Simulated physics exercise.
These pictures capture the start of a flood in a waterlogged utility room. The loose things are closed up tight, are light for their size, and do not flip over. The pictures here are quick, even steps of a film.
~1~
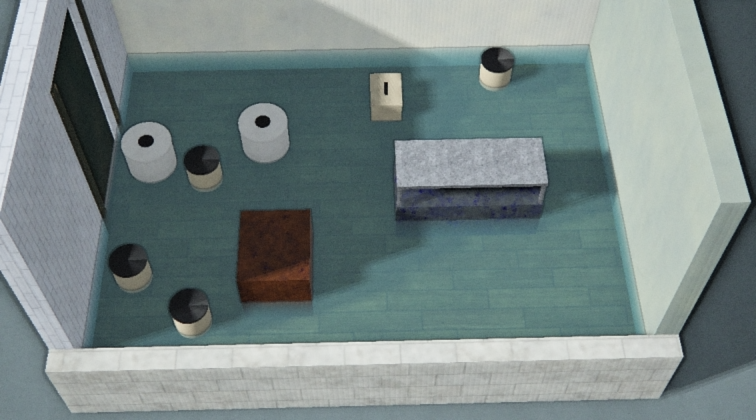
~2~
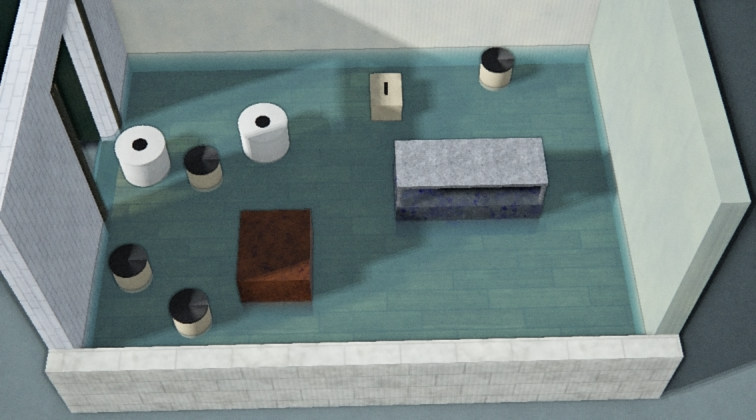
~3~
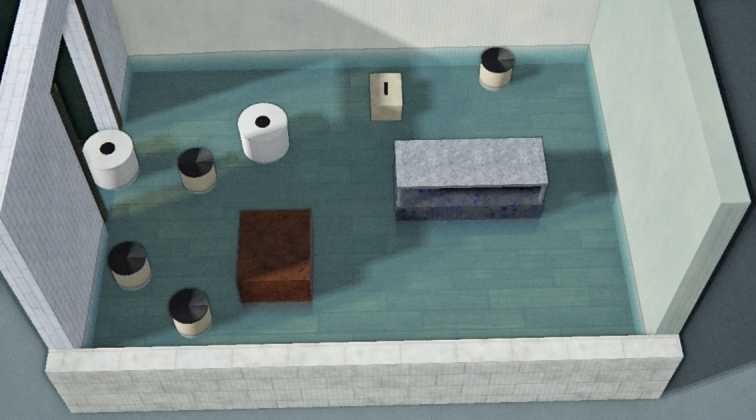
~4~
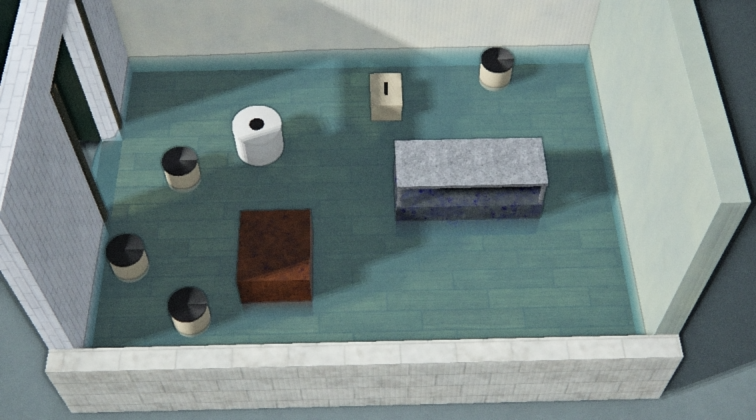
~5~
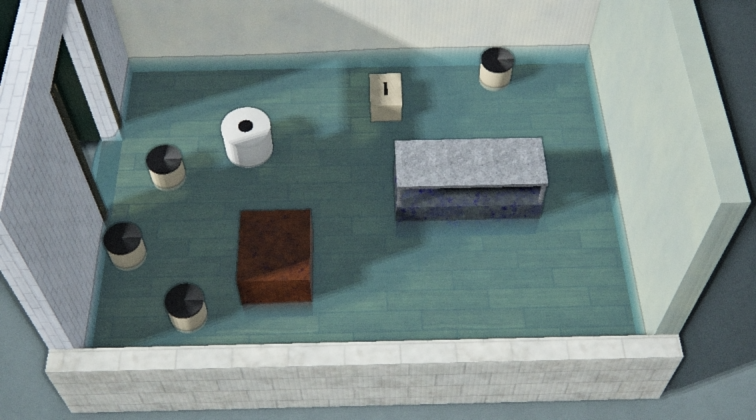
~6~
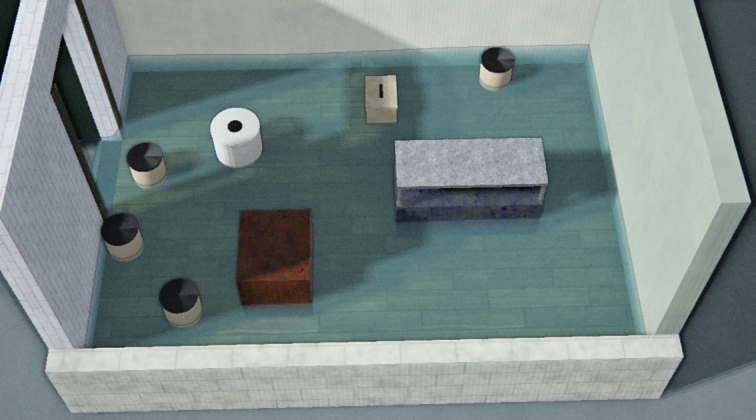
White drum sliding left and out of view through a doorway, then dark-topped pails and a second drum drifting left after it.
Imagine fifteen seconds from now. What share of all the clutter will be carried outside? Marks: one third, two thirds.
The fraction ends up two thirds plus.
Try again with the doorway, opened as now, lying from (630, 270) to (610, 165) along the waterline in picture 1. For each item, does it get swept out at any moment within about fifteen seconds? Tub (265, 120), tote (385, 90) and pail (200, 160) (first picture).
Object one: Remains; object two: Leaves; object three: Remains.
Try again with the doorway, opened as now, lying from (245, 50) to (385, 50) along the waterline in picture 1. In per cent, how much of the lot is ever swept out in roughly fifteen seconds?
70 per cent or so.
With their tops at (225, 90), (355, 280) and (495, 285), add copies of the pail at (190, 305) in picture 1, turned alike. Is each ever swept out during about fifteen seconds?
In order: Leaves the room, never leaves, never leaves.
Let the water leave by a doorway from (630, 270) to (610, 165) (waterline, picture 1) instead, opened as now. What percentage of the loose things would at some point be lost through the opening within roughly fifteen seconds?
Close to 30 percent.
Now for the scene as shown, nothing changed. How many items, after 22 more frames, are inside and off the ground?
2.
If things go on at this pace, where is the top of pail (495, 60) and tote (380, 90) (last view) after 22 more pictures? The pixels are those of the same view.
(397, 67) and (182, 111), roughly.
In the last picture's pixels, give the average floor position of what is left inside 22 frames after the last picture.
I'd put it at roughly (294, 115).
A moment on, 2 of 7 are out; 5 afloat.
Next, 4 of 7 are out; 3 afloat.
Later, 5 of 7 are out; 2 afloat.
In the end, 6 of 7 are out; 1 afloat.
